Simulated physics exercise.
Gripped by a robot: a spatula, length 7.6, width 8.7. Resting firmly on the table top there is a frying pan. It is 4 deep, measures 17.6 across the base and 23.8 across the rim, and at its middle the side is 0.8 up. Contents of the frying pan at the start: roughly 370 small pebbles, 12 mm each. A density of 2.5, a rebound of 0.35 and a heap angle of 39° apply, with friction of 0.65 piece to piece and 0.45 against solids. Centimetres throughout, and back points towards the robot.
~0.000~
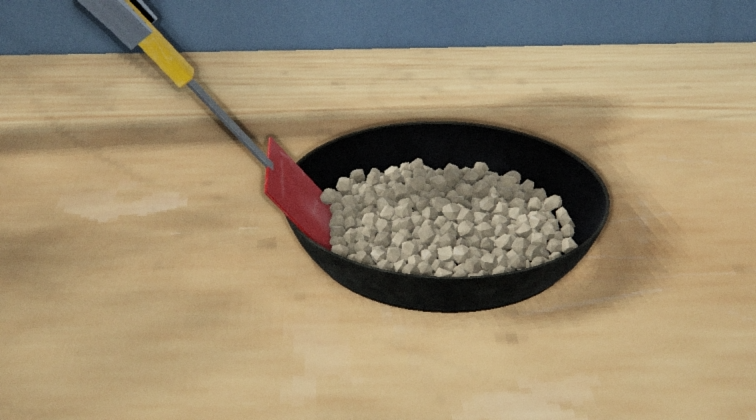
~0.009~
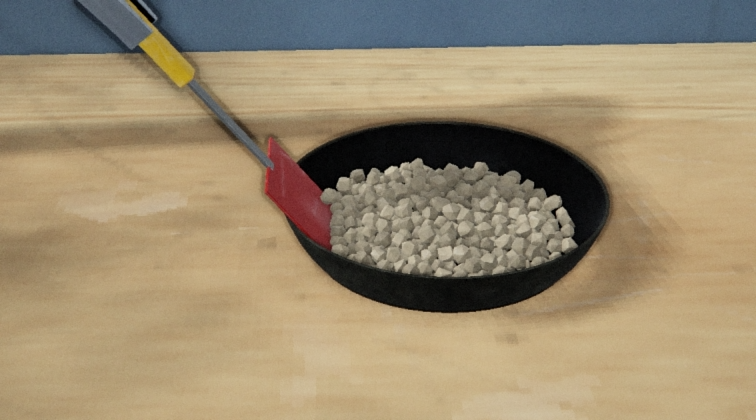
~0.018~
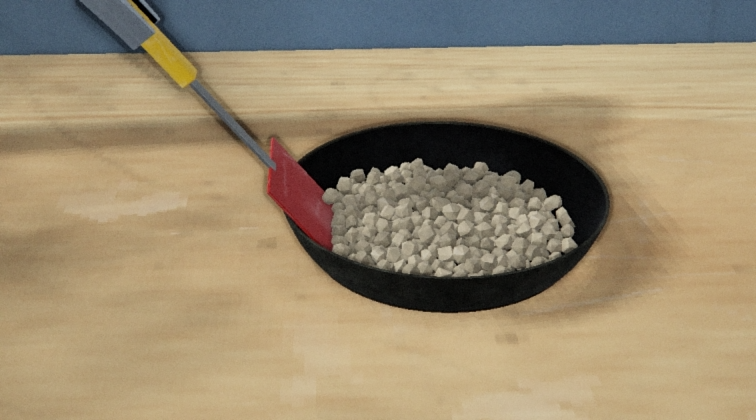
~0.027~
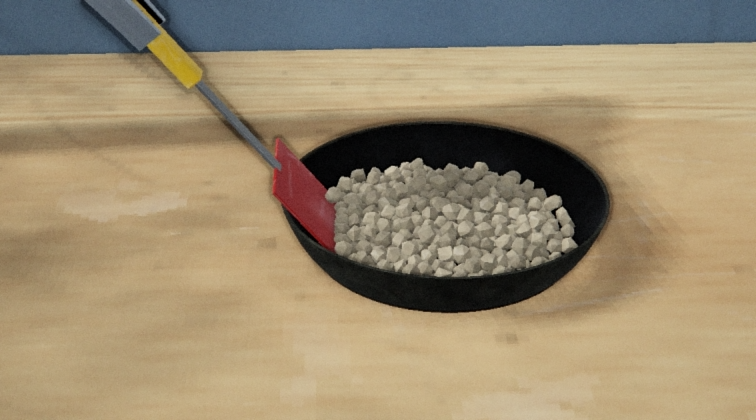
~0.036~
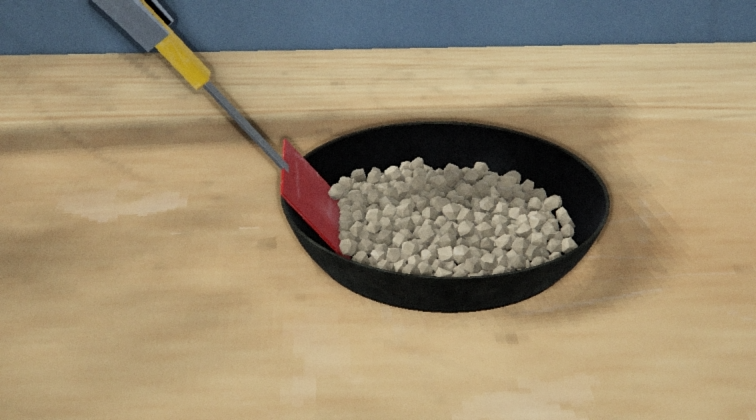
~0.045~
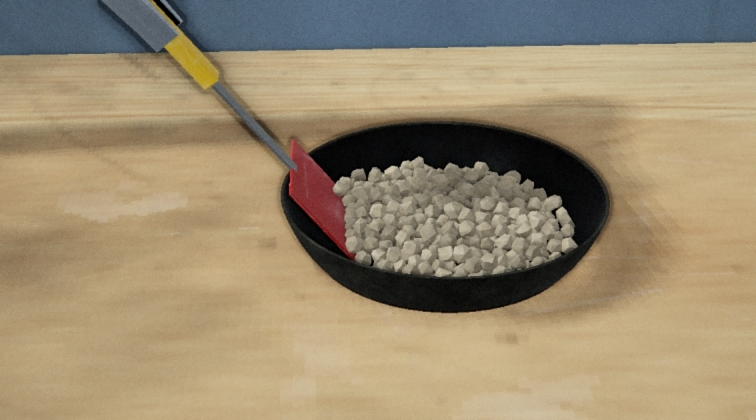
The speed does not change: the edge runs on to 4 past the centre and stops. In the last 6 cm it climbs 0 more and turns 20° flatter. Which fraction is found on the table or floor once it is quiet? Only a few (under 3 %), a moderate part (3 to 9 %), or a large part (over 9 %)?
Only a few.
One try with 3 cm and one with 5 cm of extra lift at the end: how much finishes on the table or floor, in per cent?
You'd get some 0 per cent with the first setting and some 5 per cent with the second.
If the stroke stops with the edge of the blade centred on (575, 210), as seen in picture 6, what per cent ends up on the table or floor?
Some 35 per cent.
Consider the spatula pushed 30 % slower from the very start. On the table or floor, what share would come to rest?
The share on the table or floor would be about 0 percent.
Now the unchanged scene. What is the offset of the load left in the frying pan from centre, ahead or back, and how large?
4.0 cm ahead.
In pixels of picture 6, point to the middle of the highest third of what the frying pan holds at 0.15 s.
(491, 198).
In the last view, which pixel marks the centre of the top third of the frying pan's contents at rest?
I'd put it close to (524, 197).
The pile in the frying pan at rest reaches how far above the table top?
Some 5.0 cm above the table.
After 0.10 s, sloping 52°, highest piece 5 above the table; 368 in the frying pan.
After 0.15 s, sloping 43°, highest piece 4 above the table; 368 in the frying pan.
After 0.38 s, sloping 32°, highest piece 5 above the table; 368 in the frying pan.
After 1.43 s, sloping 32°, highest piece 5 above the table; 368 in the frying pan.
In the end, 368 in the frying pan. That is 0 % on the table or floor.
